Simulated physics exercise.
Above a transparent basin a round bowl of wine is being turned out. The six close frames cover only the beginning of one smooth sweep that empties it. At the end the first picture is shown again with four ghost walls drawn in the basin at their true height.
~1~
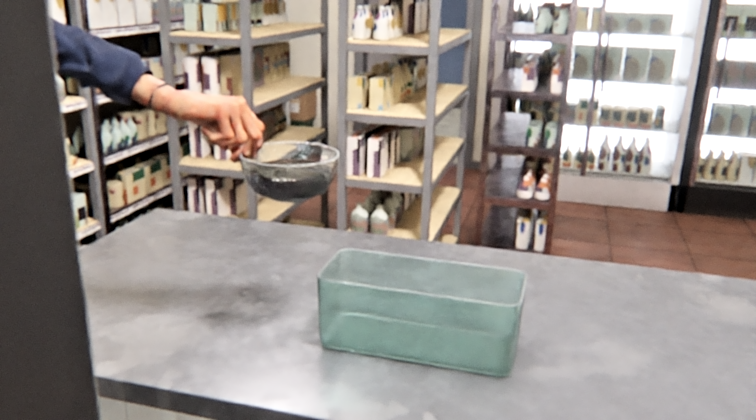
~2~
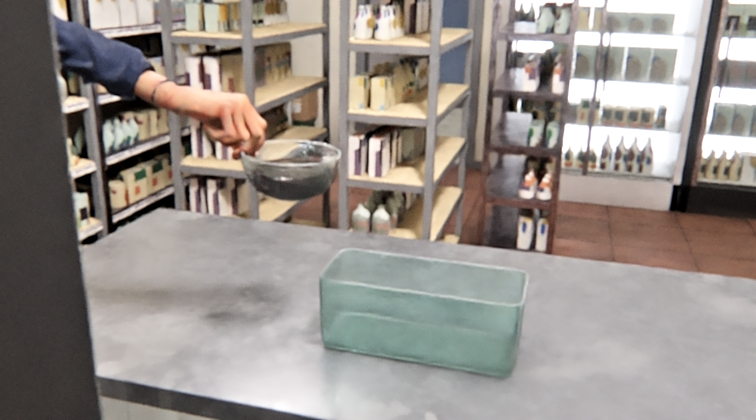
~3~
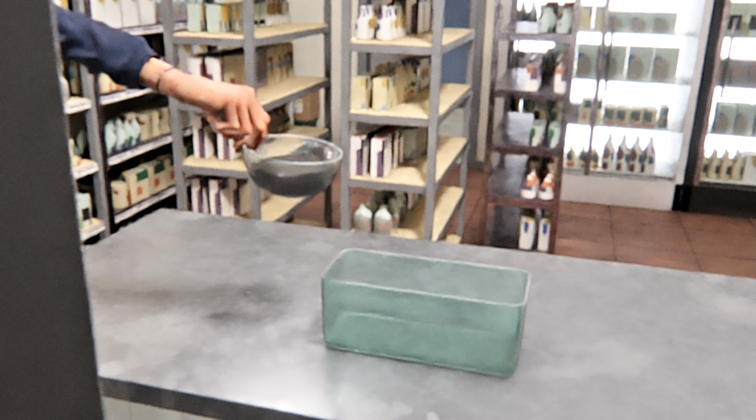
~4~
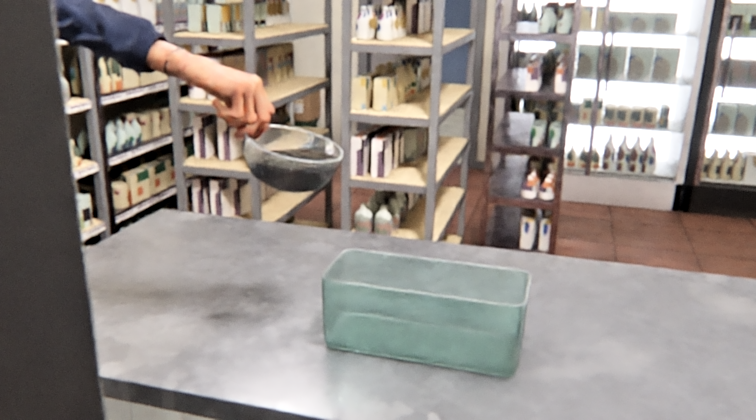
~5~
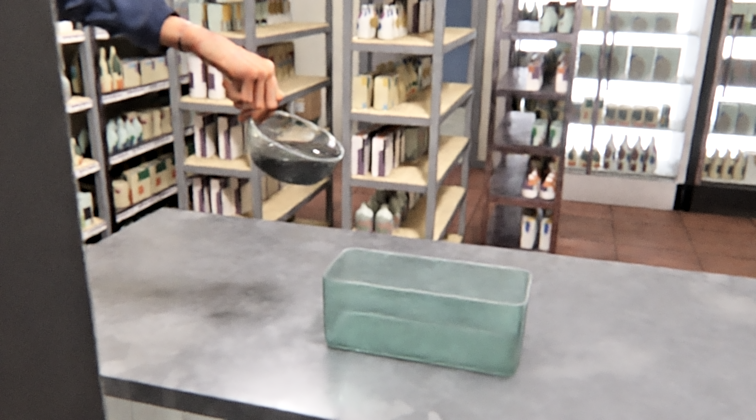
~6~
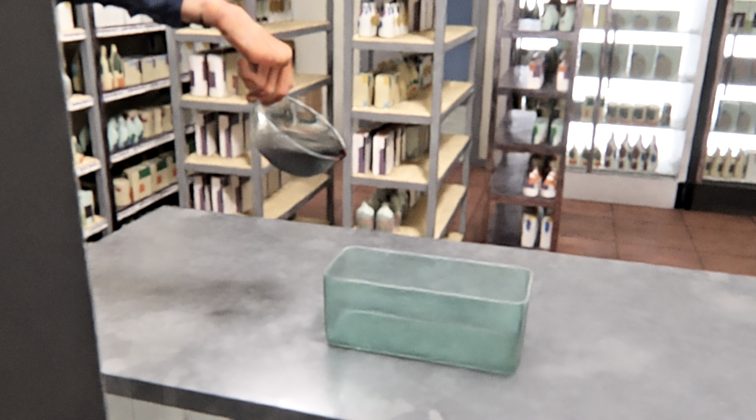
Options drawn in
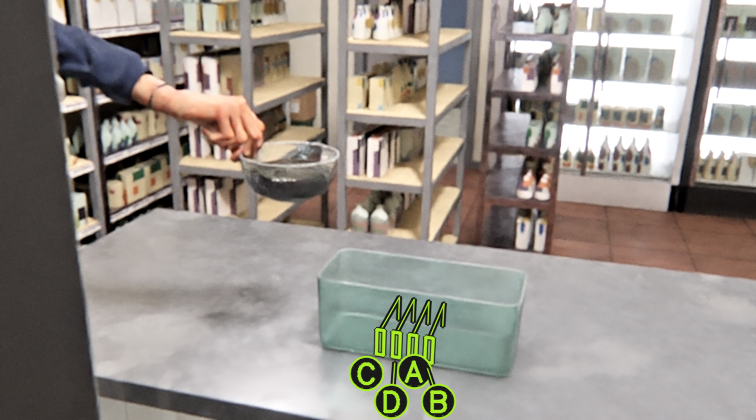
The footage shows a hand holding a round glass bowl of dark liquid above a counter with a greenish transparent basin, then gradually tilting it to the right until the liquid reaches just over the lip.
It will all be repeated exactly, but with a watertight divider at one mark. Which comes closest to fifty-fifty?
It is D.
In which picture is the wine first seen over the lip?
In picture 6.
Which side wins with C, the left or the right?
The right one.
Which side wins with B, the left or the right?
The left side.
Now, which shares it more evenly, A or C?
Slot C.
In lime, A at (410, 365); B at (427, 368); C at (378, 360); D at (394, 362).
Choosing A, about 91 % ends left of the wall and 7 % right of it.
Choosing B, about 90 % ends left of the wall and 8 % right of it.
Choosing C, about 16 % ends left of the wall and 82 % right of it.
Choosing D, about 49 % ends left of the wall and 49 % right of it.
